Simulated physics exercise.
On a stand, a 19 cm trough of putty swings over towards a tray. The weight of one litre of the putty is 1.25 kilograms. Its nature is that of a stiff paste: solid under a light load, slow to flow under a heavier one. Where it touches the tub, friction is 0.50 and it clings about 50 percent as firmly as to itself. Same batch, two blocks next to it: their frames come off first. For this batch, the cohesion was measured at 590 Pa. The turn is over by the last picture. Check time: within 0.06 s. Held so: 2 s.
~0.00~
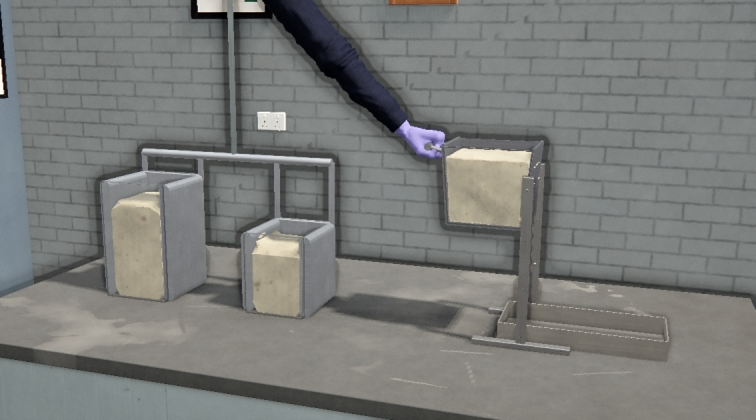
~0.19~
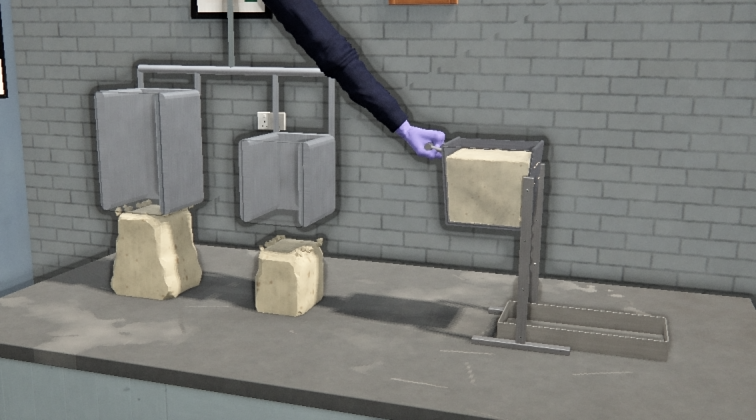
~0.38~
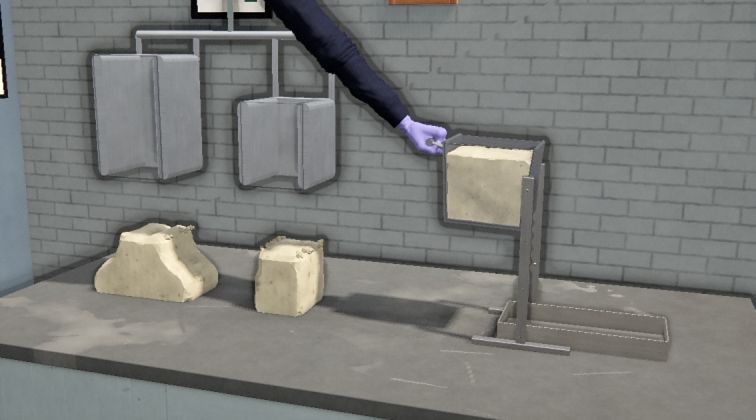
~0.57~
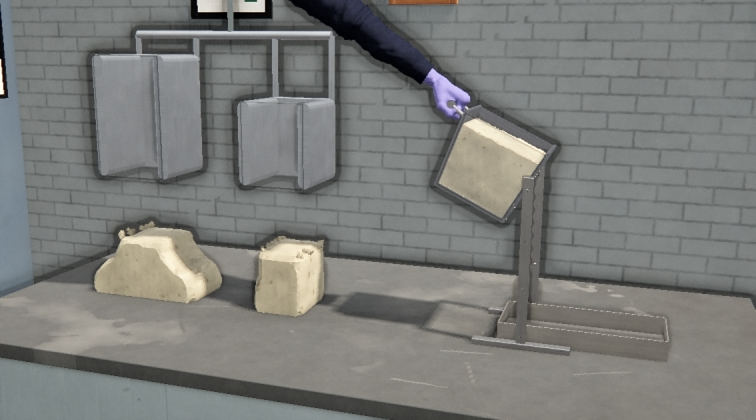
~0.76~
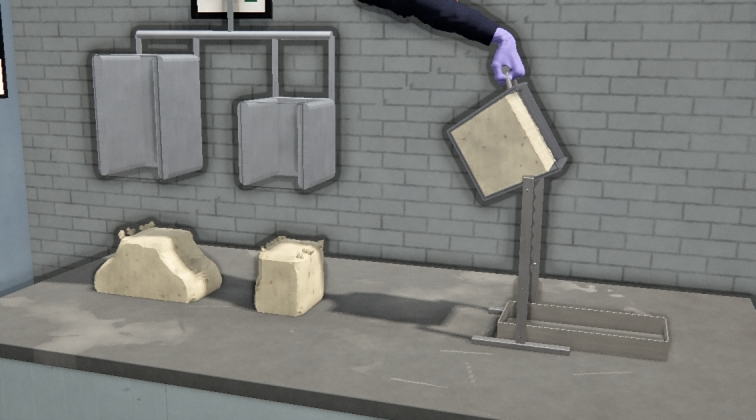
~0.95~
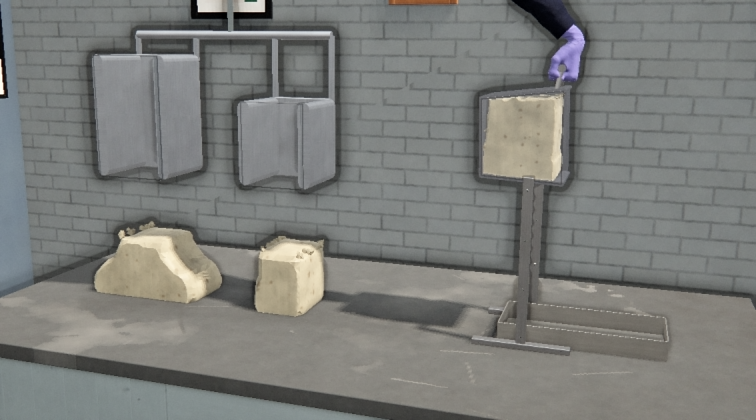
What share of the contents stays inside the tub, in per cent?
About 55 per cent.
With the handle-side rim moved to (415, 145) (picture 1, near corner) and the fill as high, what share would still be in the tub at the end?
I'd put it at close to 35 per cent.
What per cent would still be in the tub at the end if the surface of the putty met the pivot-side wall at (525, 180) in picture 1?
I'd put it close to 100 in a hundred.
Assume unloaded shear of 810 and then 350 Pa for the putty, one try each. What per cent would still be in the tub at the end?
About 100 % first, about 40 % second.
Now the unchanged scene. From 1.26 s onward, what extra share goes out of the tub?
I reckon it's around 18 in a hundred.
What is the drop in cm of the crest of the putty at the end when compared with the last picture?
The top ends up some 9 cm below its level in the last picture.
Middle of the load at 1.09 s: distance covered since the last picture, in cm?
The shift is near 3 cm.
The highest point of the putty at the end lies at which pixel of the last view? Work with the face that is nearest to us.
Highest point: Approx. (508, 137).
By 1.09 s, the tub is at 88 degrees and holds 95 %.
By 1.26 s, the tub is at 88 degrees and holds 72 %.
By 1.43 s, the tub is at 88 degrees and holds 57 %.
By 1.60 s, the tub is at 88 degrees and holds 55 %.
By 2.95 s, at the end, the tub is at 88 degrees and holds 55 %.
